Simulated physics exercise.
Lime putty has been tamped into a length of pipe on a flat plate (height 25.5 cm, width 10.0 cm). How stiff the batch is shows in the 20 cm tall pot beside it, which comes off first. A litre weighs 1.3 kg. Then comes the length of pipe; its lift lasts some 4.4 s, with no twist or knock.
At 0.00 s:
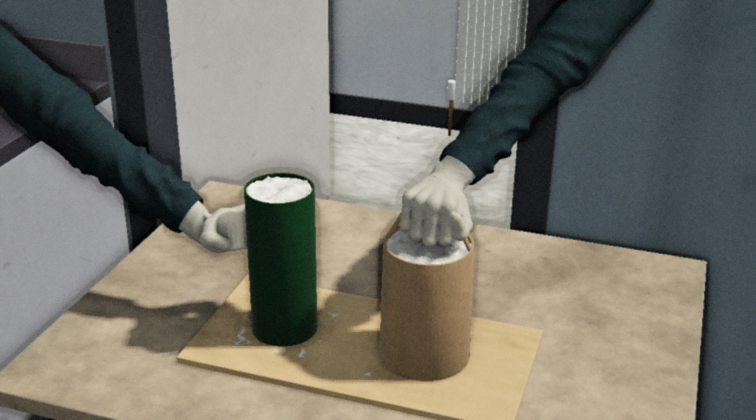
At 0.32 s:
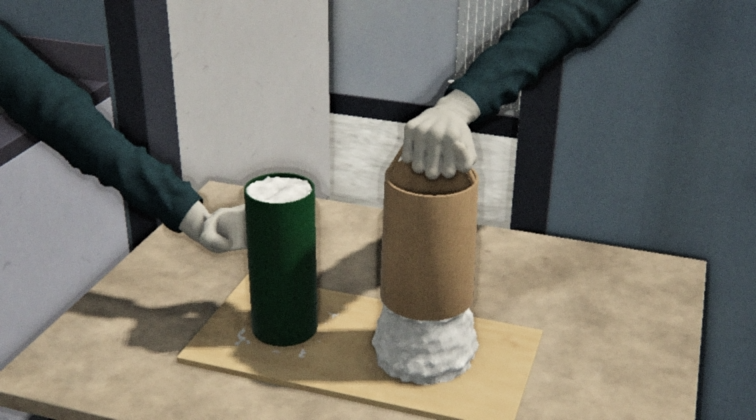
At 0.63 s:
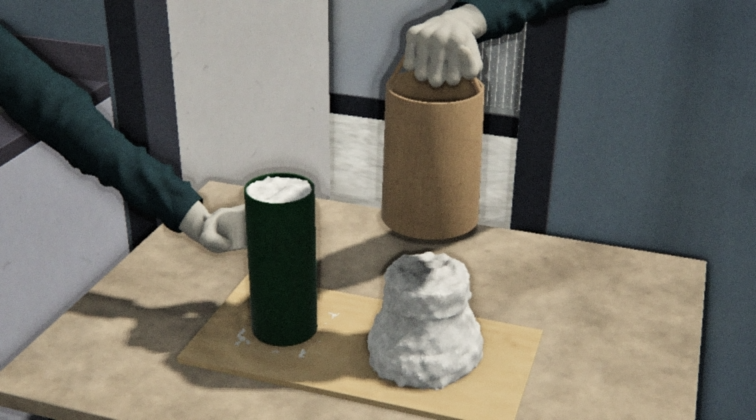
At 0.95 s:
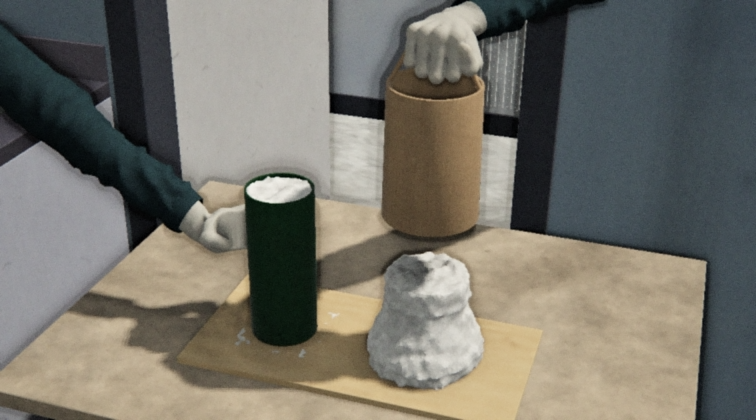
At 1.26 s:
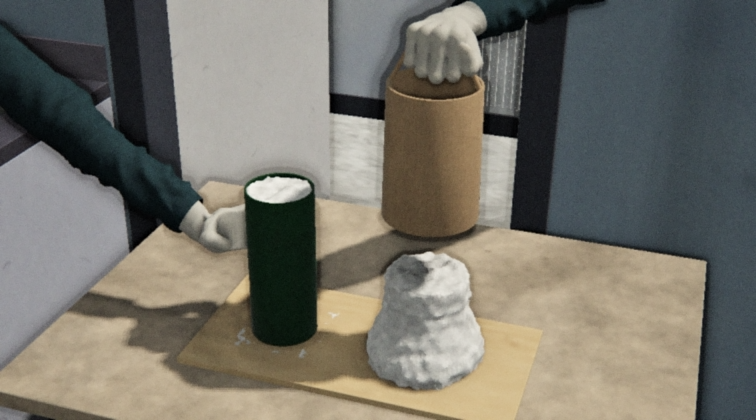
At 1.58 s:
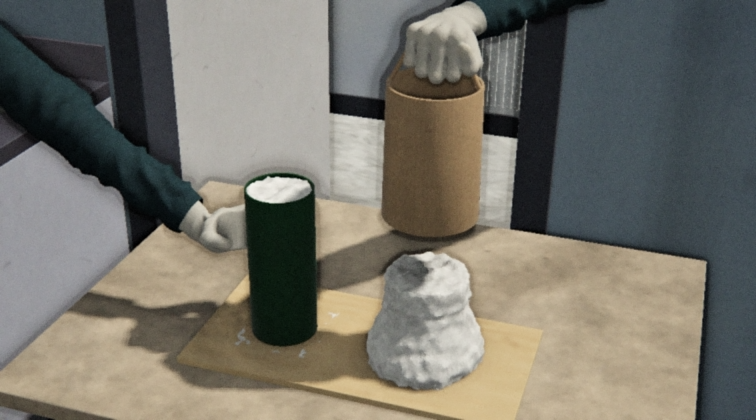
Hand lifting a brown pot straight up off a slumped white heap, then holding it above, beside a filled green pipe.
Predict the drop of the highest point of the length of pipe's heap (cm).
It comes to near 8 cm.
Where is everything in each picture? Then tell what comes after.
The first picture shows middle of the pot's mouth at (429, 244), still down; middle of the length of pipe's top at (279, 189), not yet moved.
The second picture shows middle of the pot's mouth at (431, 177), raised 11 cm; middle of the length of pipe's top at (279, 189), not yet moved.
The third picture shows middle of the pot's mouth at (435, 88), raised 25 cm; the heap from the pot 15 cm high and 18 cm wide, top at (428, 274); middle of the length of pipe's top at (279, 189), not yet moved.
The fourth picture shows middle of the pot's mouth at (435, 85), raised 25 cm; the heap from the pot 15 cm high and 18 cm wide, top at (428, 274); middle of the length of pipe's top at (279, 189), not yet moved.
The fifth picture shows middle of the pot's mouth at (435, 85), raised 25 cm; the heap from the pot 15 cm high and 18 cm wide, top at (428, 274); middle of the length of pipe's top at (279, 189), not yet moved.
The sixth picture shows middle of the pot's mouth at (435, 85), raised 25 cm; the heap from the pot 15 cm high and 18 cm wide, top at (428, 274); middle of the length of pipe's top at (279, 189), not yet moved.
By 2.7 s, the length of pipe is up 6.2 cm; the lime putty has come down 2.2 cm to 23 cm and is 13 cm wide.
By 3.8 s, the length of pipe is up 16 cm; the lime putty has come down 6.4 cm to 19 cm and is 15 cm wide.
By 4.9 s, the length of pipe is up 26 cm; the lime putty has come down 7.6 cm to 18 cm and is 16 cm wide.
By 6.2 s, the length of pipe is clear; the lime putty has come down 7.8 cm to 18 cm and is 16 cm wide.
By 6.6 s, at rest, the length of pipe is clear; the lime putty has come down 7.9 cm to 18 cm and is 16 cm wide.
